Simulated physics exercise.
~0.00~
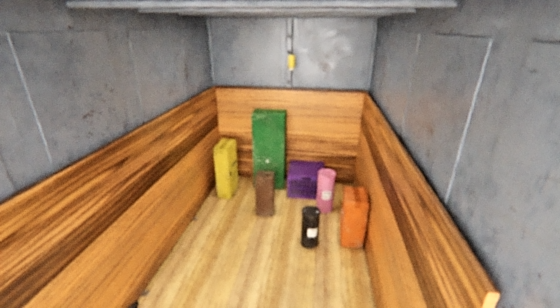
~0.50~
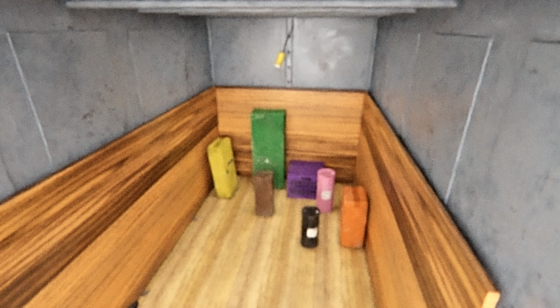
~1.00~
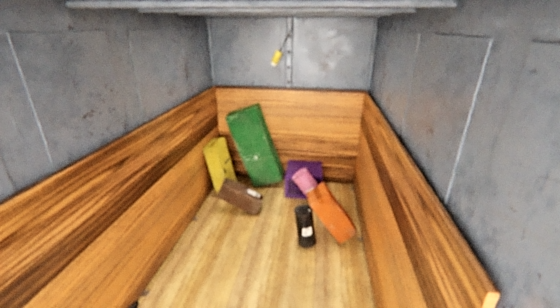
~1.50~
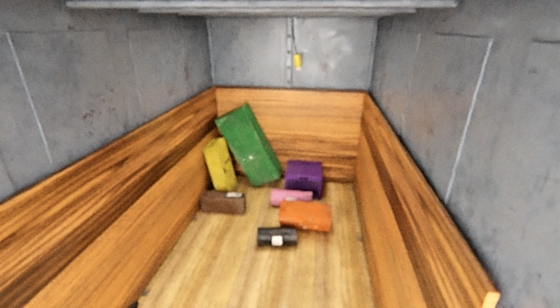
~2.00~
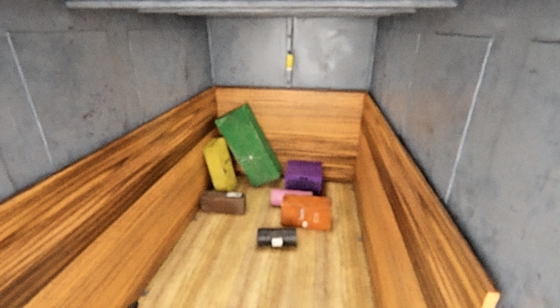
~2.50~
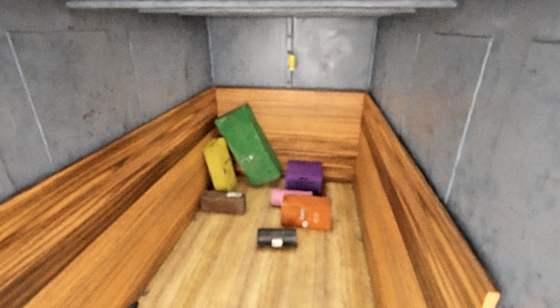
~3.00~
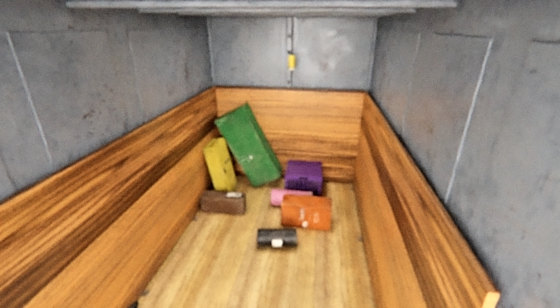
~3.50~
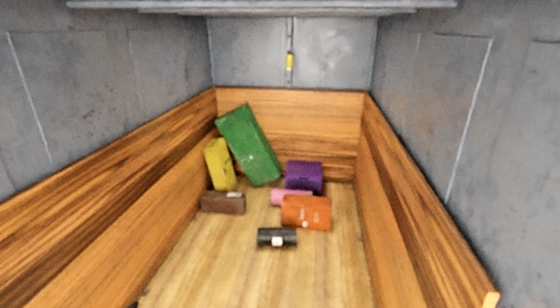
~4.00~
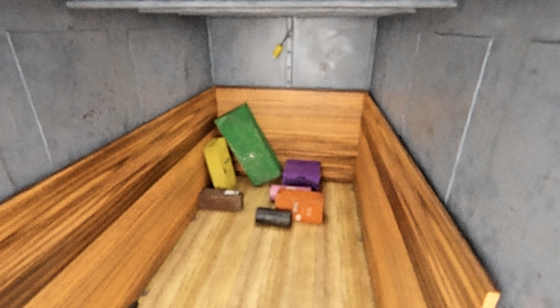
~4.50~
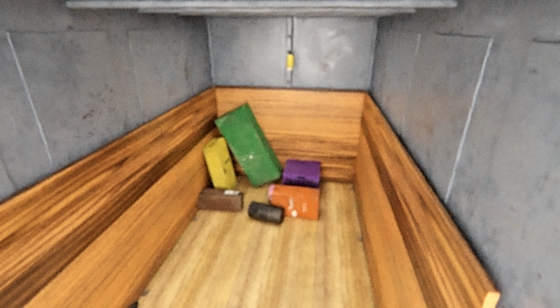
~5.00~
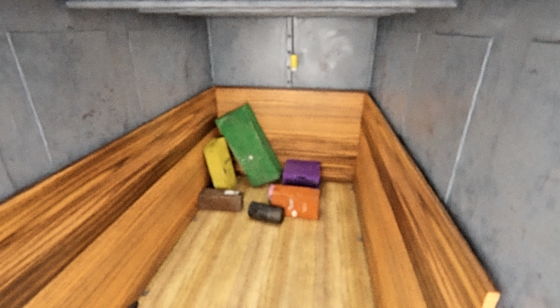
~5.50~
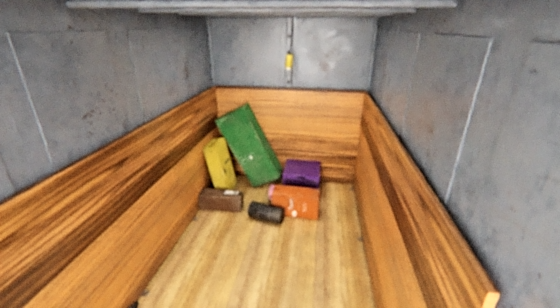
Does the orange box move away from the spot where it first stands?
Yes, the orange box tips onto its side toward the left and later slides a little farther, ending away from where it first stood.
The clip shows coloured boxes and canisters standing in a wood-lined van bay as a lamp swings. Several topple to the left and the green box leans over, then the black canister and orange box slide toward the front wall, and the load ends jumbled and still.
